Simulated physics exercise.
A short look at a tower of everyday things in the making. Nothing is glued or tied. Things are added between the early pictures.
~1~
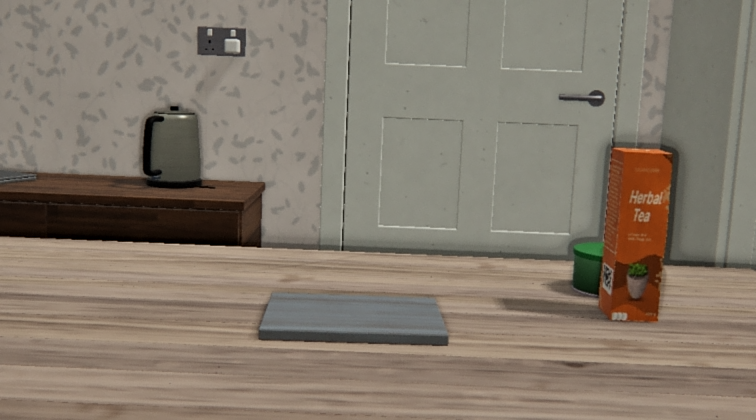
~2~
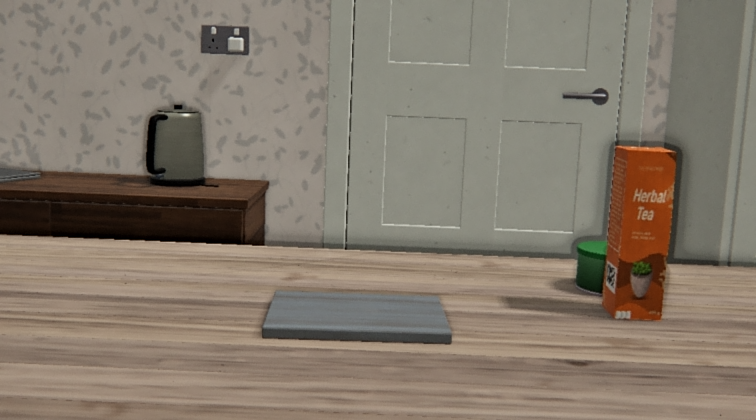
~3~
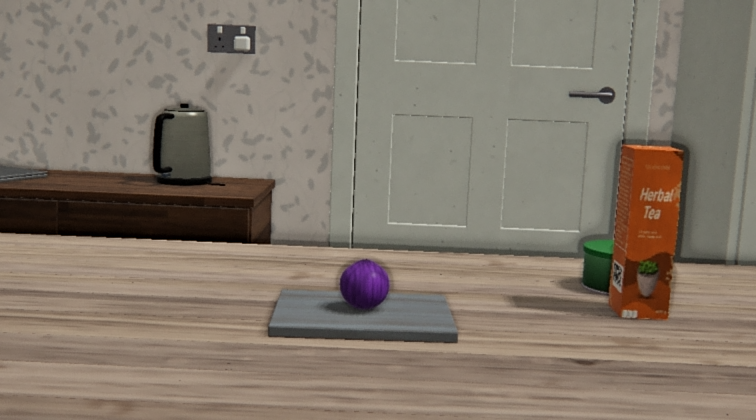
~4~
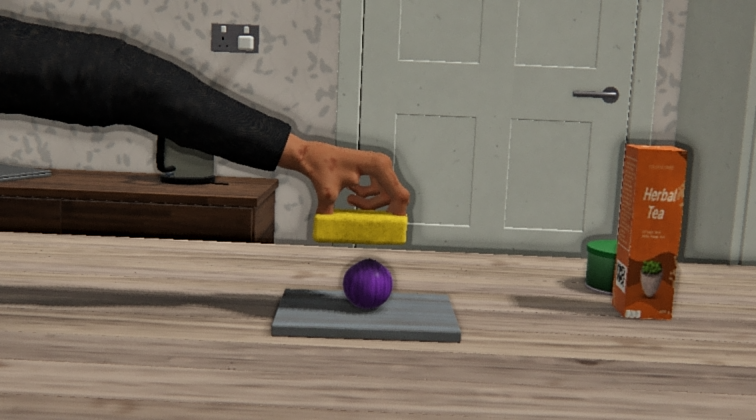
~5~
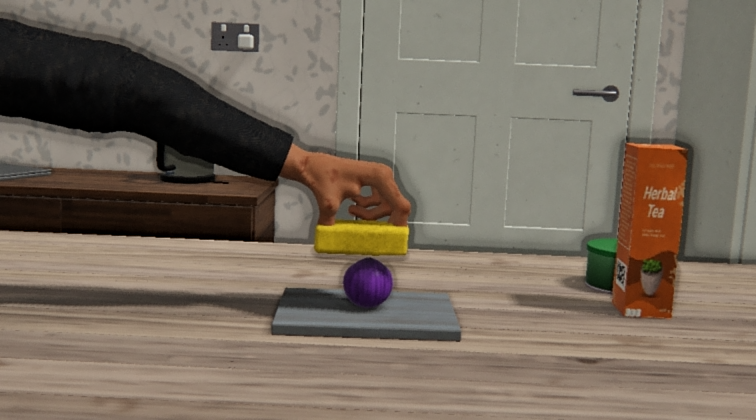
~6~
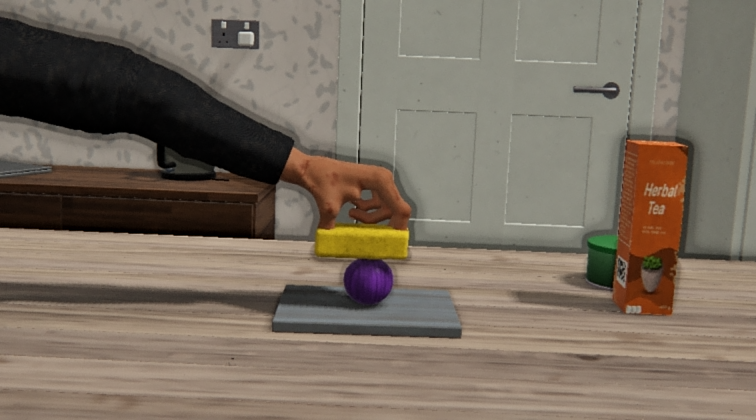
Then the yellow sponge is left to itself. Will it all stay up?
Here the pile gives way.
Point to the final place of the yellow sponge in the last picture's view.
Around (319, 267).
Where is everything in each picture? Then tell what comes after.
In the first frame, the last thing is not in view yet; orange carton (634, 234).
In the second frame, the last thing is not in view yet.
In the third frame, the last thing is not in view yet; orange carton (645, 231).
In the fourth frame, still above its spot; yellow sponge (361, 226); purple onion (368, 284).
In the fifth frame, still above its spot; yellow sponge (362, 237); orange carton (648, 230).
In the sixth frame, in place under the hand; yellow sponge (363, 241); purple onion (368, 280).
Then, 0.40 s after the last picture, yellow sponge tipped 54° from how it was near (328, 259).
Then, 1.10 s after the last picture, yellow sponge now fallen.
At rest, fallen, yellow sponge; the other 4 in place. Seen from the same camera at the end, yellow sponge near (319, 267). The pile loses its balance.
